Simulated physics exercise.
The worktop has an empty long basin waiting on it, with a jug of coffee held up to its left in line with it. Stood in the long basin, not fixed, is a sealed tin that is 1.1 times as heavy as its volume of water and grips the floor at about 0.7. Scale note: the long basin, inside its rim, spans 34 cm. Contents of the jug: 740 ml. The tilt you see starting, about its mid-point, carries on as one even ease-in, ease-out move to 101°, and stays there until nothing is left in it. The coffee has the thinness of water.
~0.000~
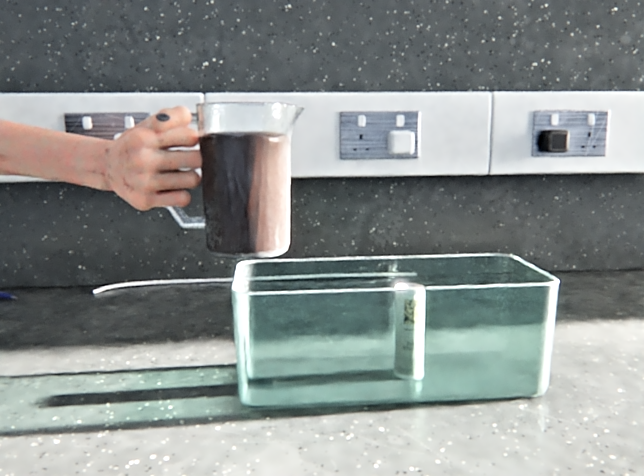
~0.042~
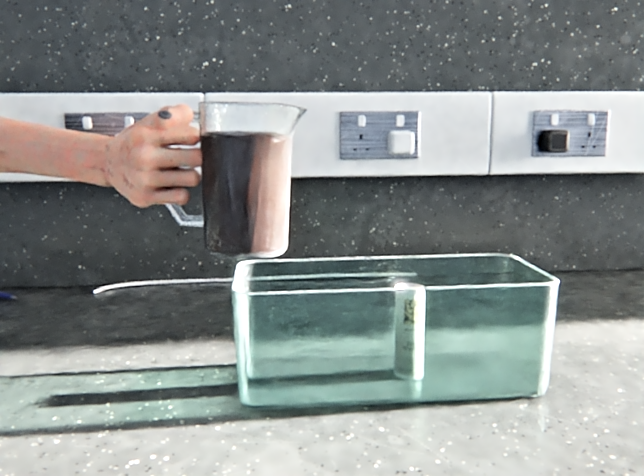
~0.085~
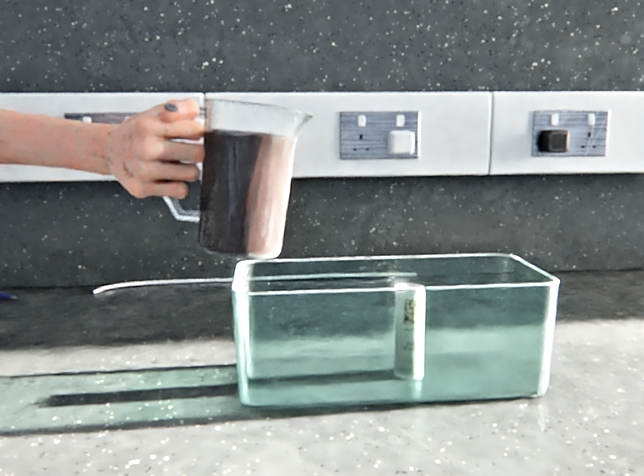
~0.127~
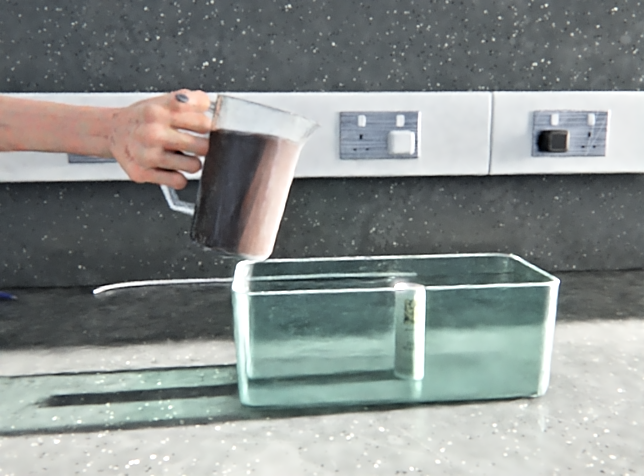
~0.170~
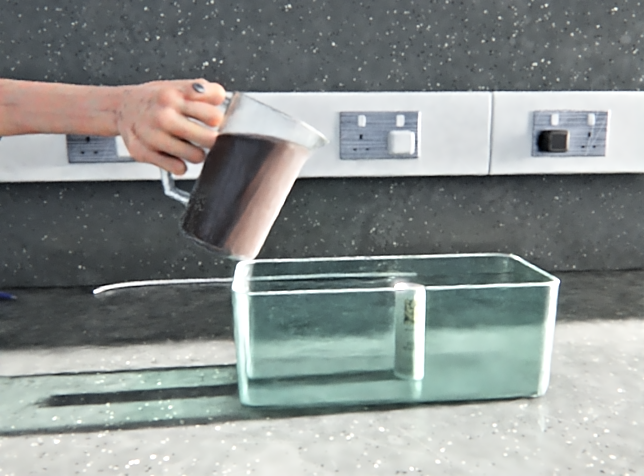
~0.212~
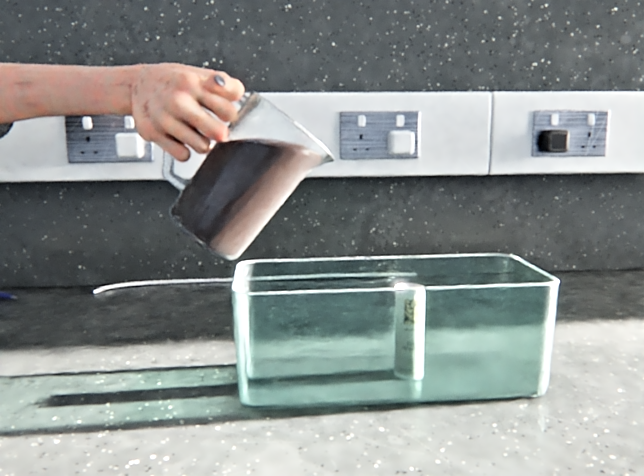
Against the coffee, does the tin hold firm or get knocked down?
It gets knocked down.
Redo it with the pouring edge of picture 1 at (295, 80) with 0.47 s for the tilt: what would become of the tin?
Then the tin comes down.
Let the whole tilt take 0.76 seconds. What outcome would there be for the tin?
Then it holds its balance.
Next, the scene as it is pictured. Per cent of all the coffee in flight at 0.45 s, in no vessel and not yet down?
Near 16 per cent at that moment.
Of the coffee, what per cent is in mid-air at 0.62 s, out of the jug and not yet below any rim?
Near 14 in a hundred.
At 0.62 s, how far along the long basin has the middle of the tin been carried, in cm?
Its middle sits about 2 cm from the start.
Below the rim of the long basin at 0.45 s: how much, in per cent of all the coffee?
About 16 per cent.
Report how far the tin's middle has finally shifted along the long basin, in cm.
The tin's middle ends up about 8.5 cm along the basin.
After 0.45 s the tilt is 98° and 69 per cent is still to pour; the tin stands where it began.
After 0.62 s the tilt is 101° and 33 per cent is still to pour; the tin leans 11°.
After 0.80 s the tilt is 101° and 11 per cent is still to pour; the tin leans 54°.
After 1.00 s the tilt is 101° and 3 per cent is still to pour; the tin lies on its side.
In the end the tin lies on its side.
